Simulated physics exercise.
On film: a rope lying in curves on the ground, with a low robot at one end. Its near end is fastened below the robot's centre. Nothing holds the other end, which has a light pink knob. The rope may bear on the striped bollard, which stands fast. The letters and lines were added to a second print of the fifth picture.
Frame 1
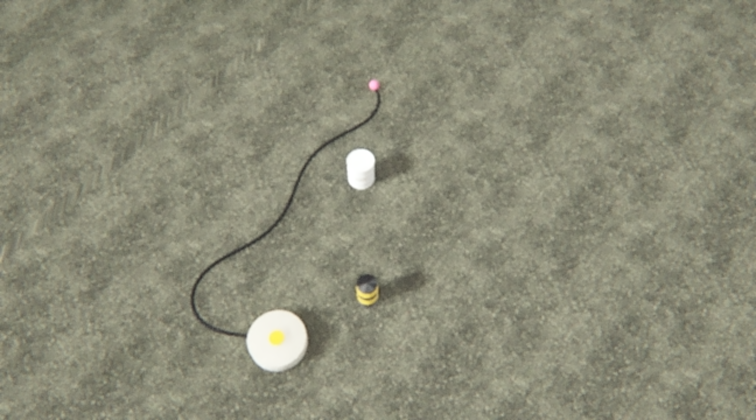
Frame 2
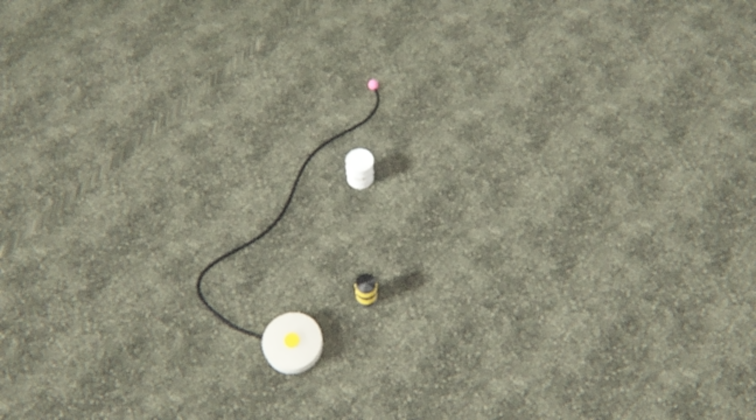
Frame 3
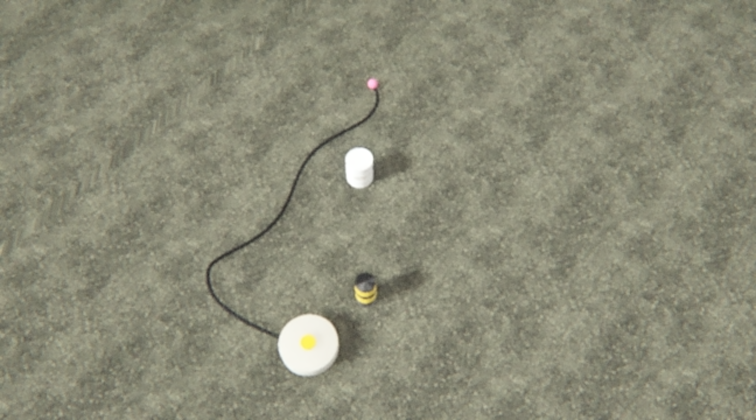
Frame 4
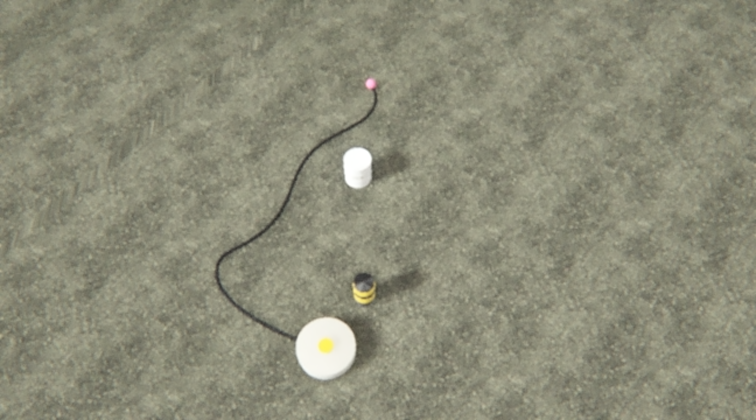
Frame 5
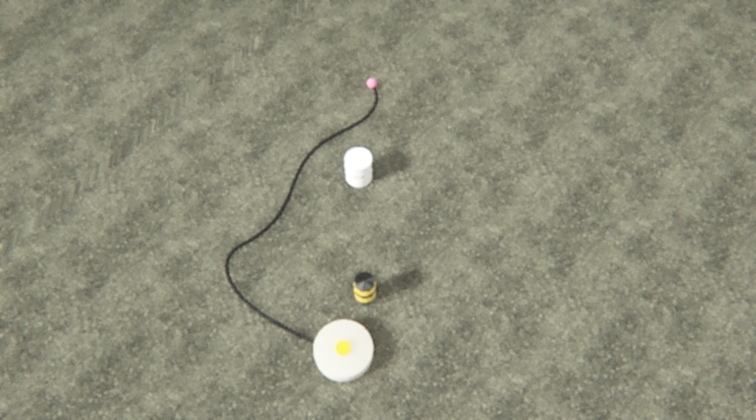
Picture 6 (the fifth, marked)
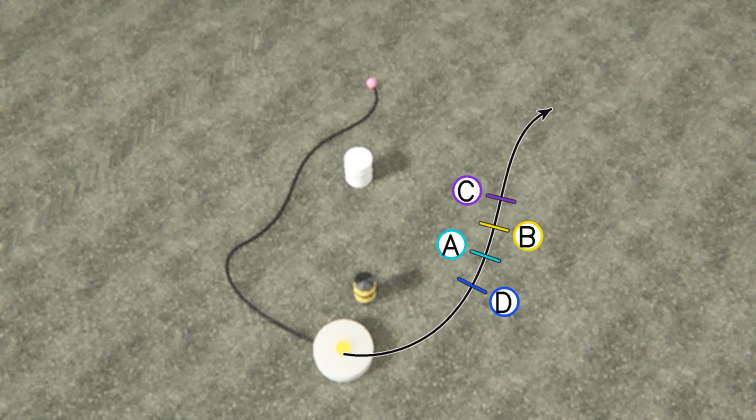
A stretch of mottled grey-green ground is seen from high above at a slant. A round white robot with a yellow centre sits near the bottom, a black rope curving from it up to a light pink knob, with a white keg and a small black-and-yellow striped bollard standing to the right of the rope. The robot slides steadily right, drawing the rope's lower bend after it while the knob end stays nearly still.
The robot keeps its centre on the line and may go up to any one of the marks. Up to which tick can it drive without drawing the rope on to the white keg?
It should halt at B.
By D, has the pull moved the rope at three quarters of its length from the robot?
No.
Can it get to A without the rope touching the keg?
For that mark, yes.
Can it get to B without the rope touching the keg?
Yes.
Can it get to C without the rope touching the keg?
No.
On the marked copy, A at (485, 256); B at (494, 227); C at (501, 199); D at (472, 286); the route from (344, 354) via (490, 241) to (551, 109).
Following B. Soon after the start, robot (425, 335), middle of the rope (276, 220), free end (372, 83).
Later, robot (475, 278), middle of the rope (303, 223), free end (372, 83).
In the end, robot (495, 222), middle of the rope (344, 252), free end (374, 87); only the bollard has been touched, if anything.
As for the rest, A is safe but short; C brings the rope against the keg; D is safe but short.
